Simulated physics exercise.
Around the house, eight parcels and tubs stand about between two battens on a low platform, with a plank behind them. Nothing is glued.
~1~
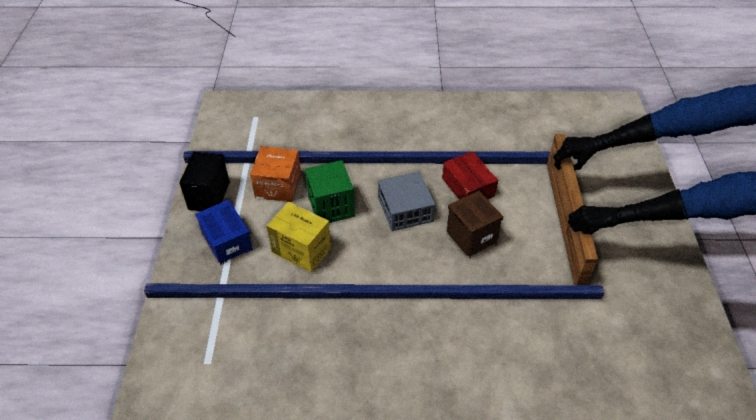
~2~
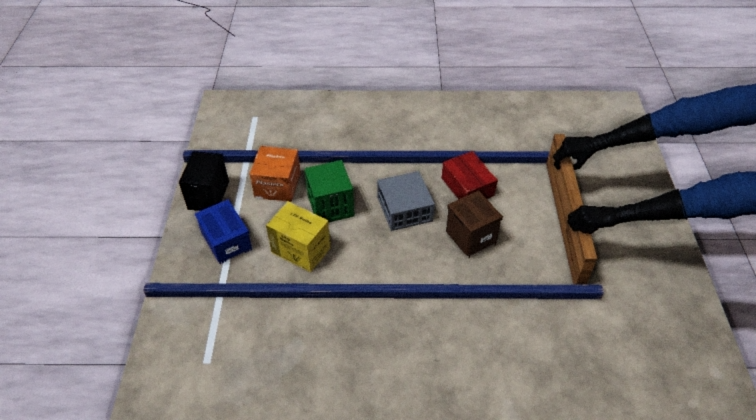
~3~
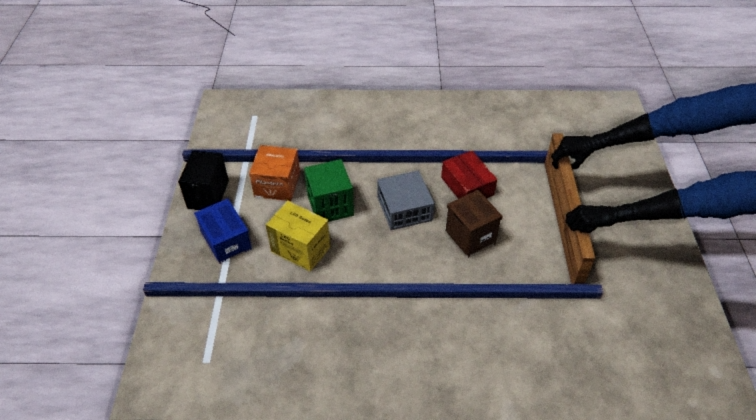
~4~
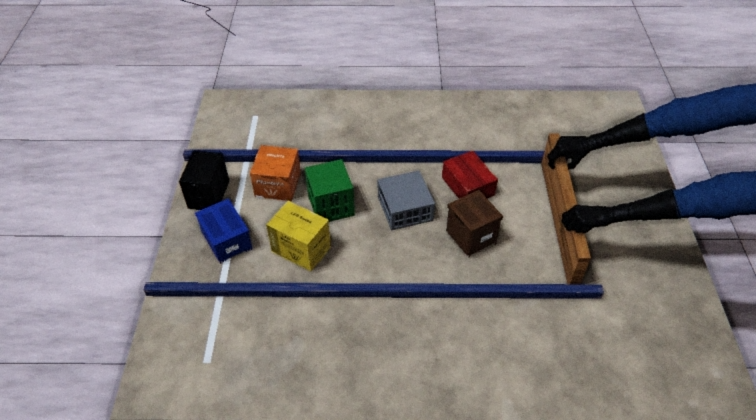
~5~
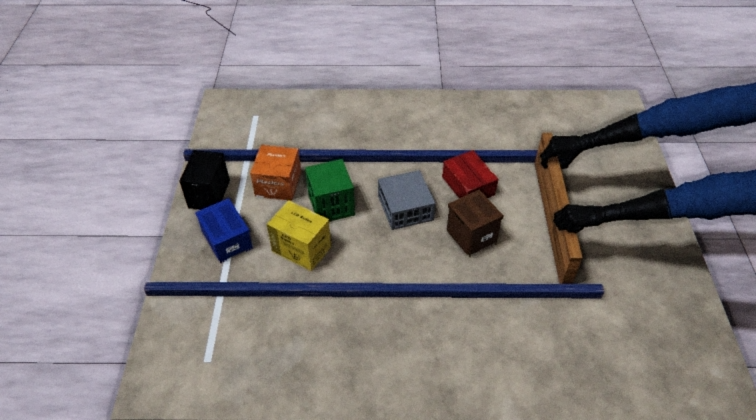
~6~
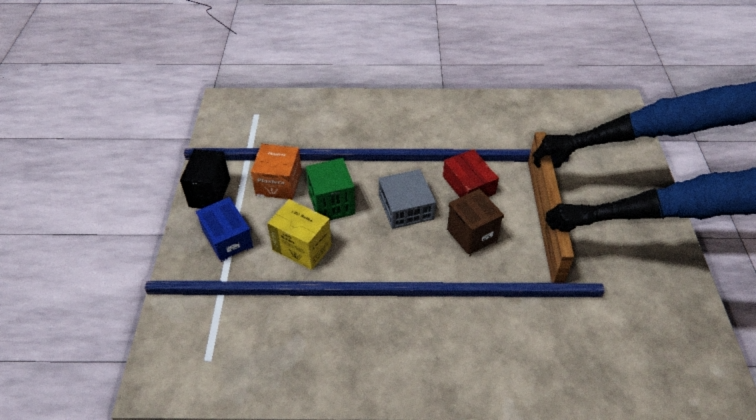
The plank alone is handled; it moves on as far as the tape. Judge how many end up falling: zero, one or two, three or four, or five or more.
You'd find the ones that came down come in at a three or four here.
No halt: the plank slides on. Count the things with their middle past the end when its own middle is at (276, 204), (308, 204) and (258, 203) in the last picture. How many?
Counts by place: 0 / 0 / 2.
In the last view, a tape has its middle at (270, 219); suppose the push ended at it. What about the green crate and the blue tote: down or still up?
Outcome - green crate: It stays where it is; blue tote: It does not stay.
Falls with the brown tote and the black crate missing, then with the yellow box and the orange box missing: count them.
First try 1, second try 2.
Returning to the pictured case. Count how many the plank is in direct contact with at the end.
That makes 2.
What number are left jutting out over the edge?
I'd put it at 2.
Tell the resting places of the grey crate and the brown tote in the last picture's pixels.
Grey crate at about (185, 196), brown tote at about (212, 219).
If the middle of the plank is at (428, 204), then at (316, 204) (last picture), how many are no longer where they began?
Tally: First 4; then 8.
Early on, none off yet; black crate at rest near (206, 180); blue tote at rest near (225, 229); orange box at rest near (277, 172).
A while later, none off yet; black crate at rest near (206, 180); blue tote at rest near (225, 229); orange box travelled a little near (269, 171).
Further along, none off yet; black crate travelled a little near (185, 186); blue tote travelled about its own width near (180, 245); orange box travelled about its own width near (221, 168).
Finally, the number that fall off is three or four; lost, green crate, orange box, blue tote and black crate.
